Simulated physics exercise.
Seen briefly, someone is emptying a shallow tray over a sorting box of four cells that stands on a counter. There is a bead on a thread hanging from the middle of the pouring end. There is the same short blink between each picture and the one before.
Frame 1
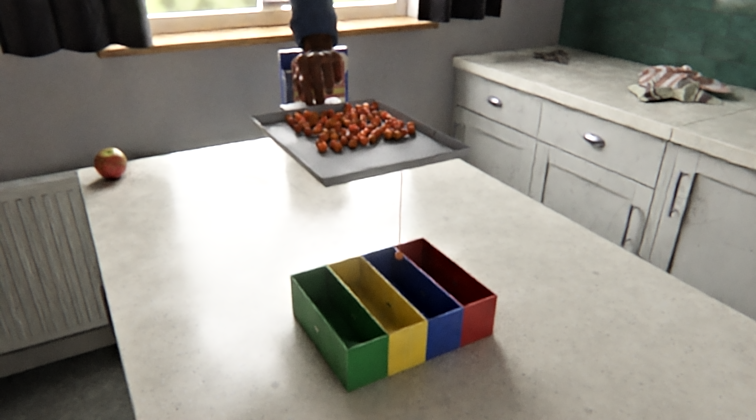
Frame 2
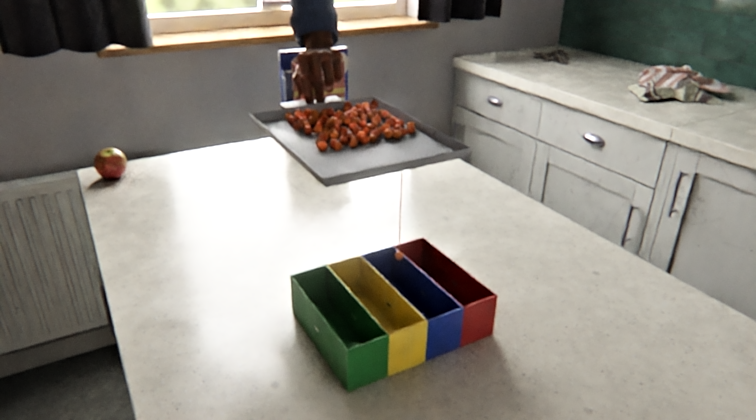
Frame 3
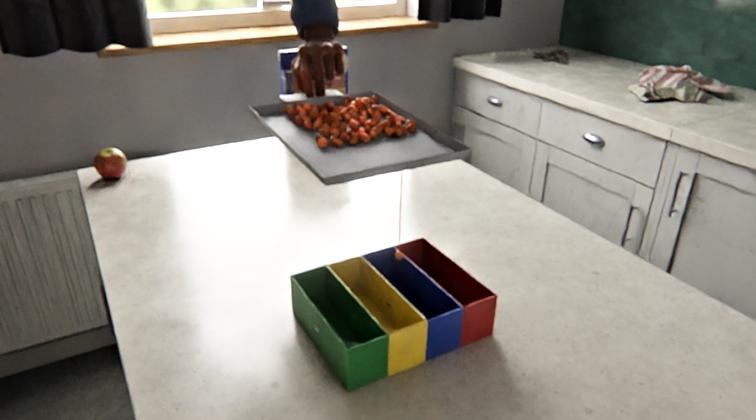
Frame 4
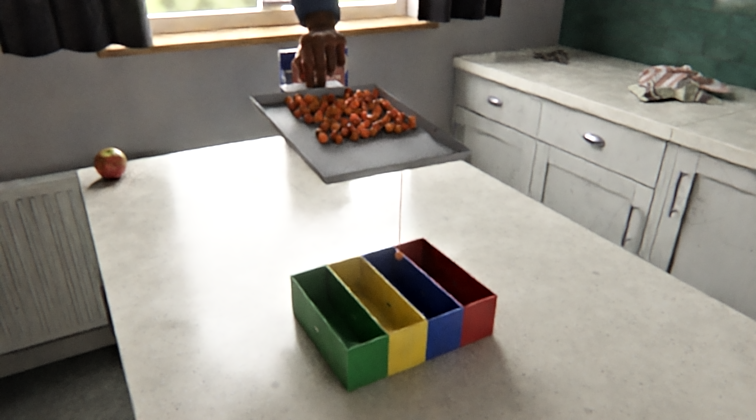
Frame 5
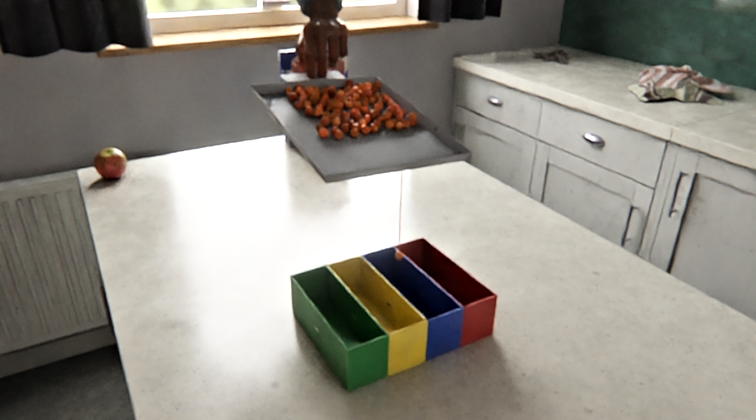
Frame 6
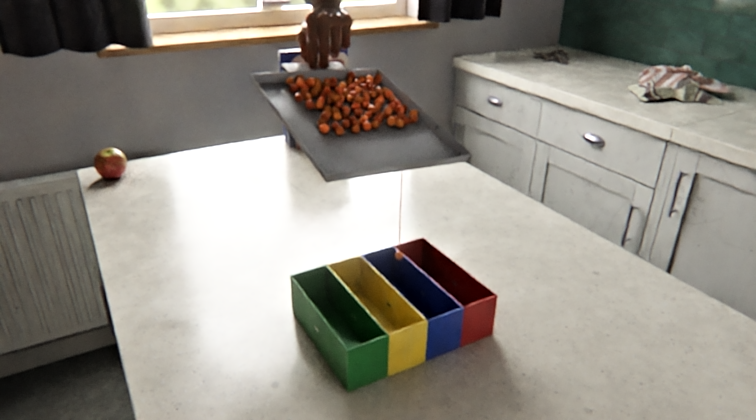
A dark hand at the far side of a grey tray slowly raises that edge, so the tray slants toward the viewer and its reddish-brown nuggets shift slightly with it. The steady view looks down across a pale kitchen counter, with a window behind and grey cabinets at right. Below the tray sits an open box with green, yellow, blue and red cells from left to right, and a red apple rests at left.
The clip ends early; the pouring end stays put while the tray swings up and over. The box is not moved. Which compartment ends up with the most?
The red one.
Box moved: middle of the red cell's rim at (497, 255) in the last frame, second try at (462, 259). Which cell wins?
Try one goes to the blue cell; try two goes to that red cell.
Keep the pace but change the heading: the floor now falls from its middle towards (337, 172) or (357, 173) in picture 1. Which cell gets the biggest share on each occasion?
At the first place green, at the second the green cell.
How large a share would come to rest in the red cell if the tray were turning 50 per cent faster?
About 30 %.
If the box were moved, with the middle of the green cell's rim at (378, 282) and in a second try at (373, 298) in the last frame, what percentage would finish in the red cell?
Close to 40 in a hundred first, close to 50 in a hundred second.
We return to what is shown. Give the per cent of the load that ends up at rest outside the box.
I'd put it near 60 per cent of the load.
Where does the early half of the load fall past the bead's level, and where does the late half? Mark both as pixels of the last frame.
The first part passes (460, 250); everything after passes (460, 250).
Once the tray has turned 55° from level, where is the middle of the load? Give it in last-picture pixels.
Centre estimate: (432, 144).
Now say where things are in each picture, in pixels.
Corners of the pouring end at (326, 176) and (466, 147), level; middle of the load at (347, 123), coated peanuts; bead on its thread at (399, 256); green cell at (368, 359); yellow cell at (407, 344); blue cell at (444, 330); red cell at (479, 317), in the first picture.
Corners of the pouring end at (326, 176) and (466, 147), level; middle of the load at (347, 122), in the second picture.
Corners of the pouring end at (326, 175) and (466, 148), tipped barely, lowest at the right corner; middle of the load at (347, 118), in the third picture.
Corners of the pouring end at (327, 174) and (466, 150), tipped a little, lowest at the right corner; middle of the load at (348, 111), in the fourth picture.
Corners of the pouring end at (327, 173) and (467, 151), tipped a little, lowest at the right corner; middle of the load at (348, 105), in the fifth picture.
Corners of the pouring end at (328, 172) and (467, 153), tipped a little, lowest at the right corner; middle of the load at (350, 98); green cell at (368, 359); yellow cell at (407, 344); blue cell at (444, 330); red cell at (479, 317), in the sixth picture.
Soon, tray tipped steeply; most on the tray; a stray few in the red cell; a stray few in the blue cell; a small part falling or outside the box.
A while on, tray tipped right over; about a third on the tray; about a quarter in the red cell; a small part in the blue cell; about half falling or outside the box.
Towards the end, tray tipped past a quarter turn; about a quarter in the red cell; a small part in the blue cell; about two thirds falling or outside the box.
Finally, tray tipped past a quarter turn; about a quarter in the red cell; a small part in the blue cell; none in the green cell; none in the yellow cell; about two thirds outside the box.
